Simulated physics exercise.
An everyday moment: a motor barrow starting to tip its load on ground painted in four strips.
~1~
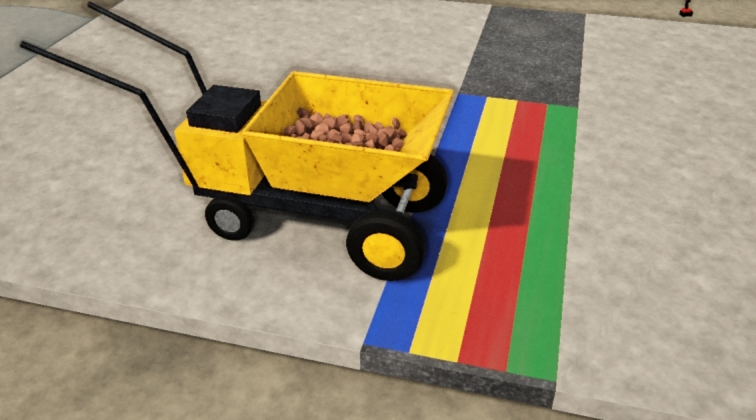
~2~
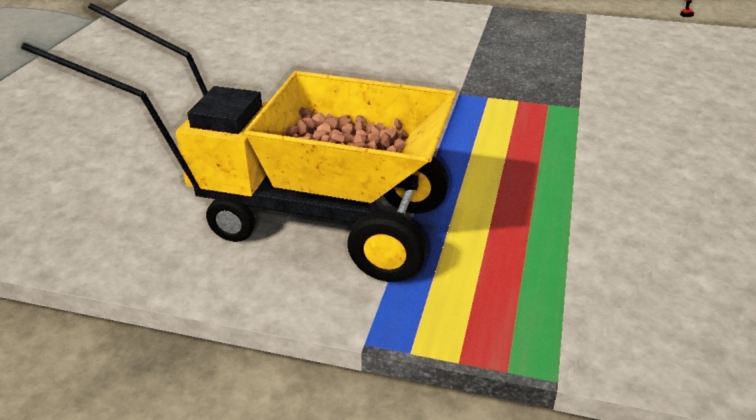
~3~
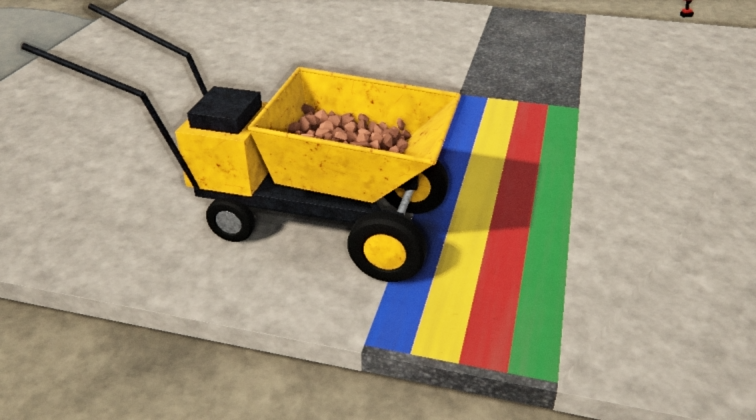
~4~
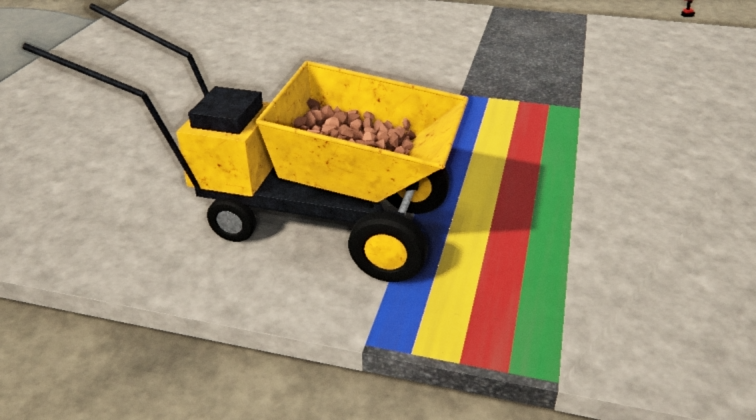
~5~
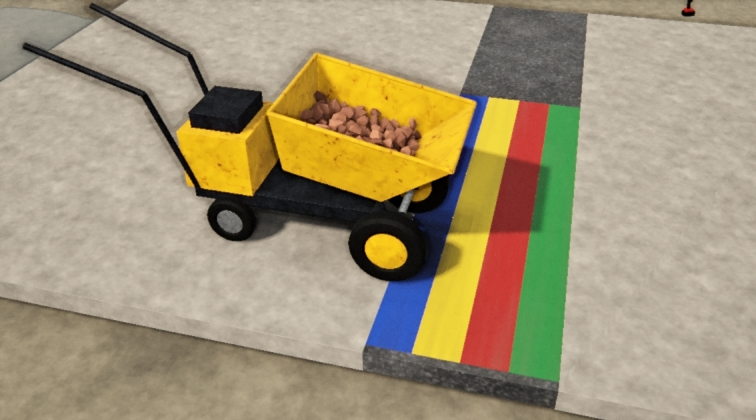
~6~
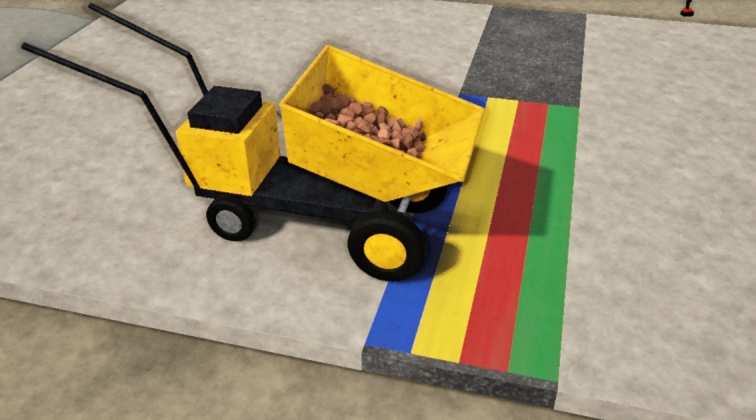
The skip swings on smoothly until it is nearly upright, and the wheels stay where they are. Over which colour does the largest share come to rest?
The green strip carries the most.
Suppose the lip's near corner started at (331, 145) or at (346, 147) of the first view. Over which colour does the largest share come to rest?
One: The yellow strip. Two: Yellow.
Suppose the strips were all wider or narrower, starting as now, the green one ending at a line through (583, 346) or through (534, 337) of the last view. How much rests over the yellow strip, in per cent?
First some 0, then 0 per cent.
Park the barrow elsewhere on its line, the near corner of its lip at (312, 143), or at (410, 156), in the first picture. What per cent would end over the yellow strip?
Near 30 % and 0 %.
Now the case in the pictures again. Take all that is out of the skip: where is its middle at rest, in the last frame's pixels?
Close to (557, 262).
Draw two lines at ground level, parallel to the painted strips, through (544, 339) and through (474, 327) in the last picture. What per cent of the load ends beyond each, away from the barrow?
First some 40, then 80 per cent.
Just after the last frame, skip tipped steeply; every one in the skip.
A moment on, skip tipped right over; the larger part in the skip; about a tenth over the red strip; roughly a quarter over the green strip.
Further on, skip tipped right over; roughly a quarter in the skip; about a tenth over the red strip; roughly a third over the green strip; roughly a quarter off the paint.
When it is over, skip tipped right over; roughly a quarter in the skip; not one over the blue strip; not one over the yellow strip; about a tenth over the red strip; roughly a third over the green strip; roughly a quarter off the paint.
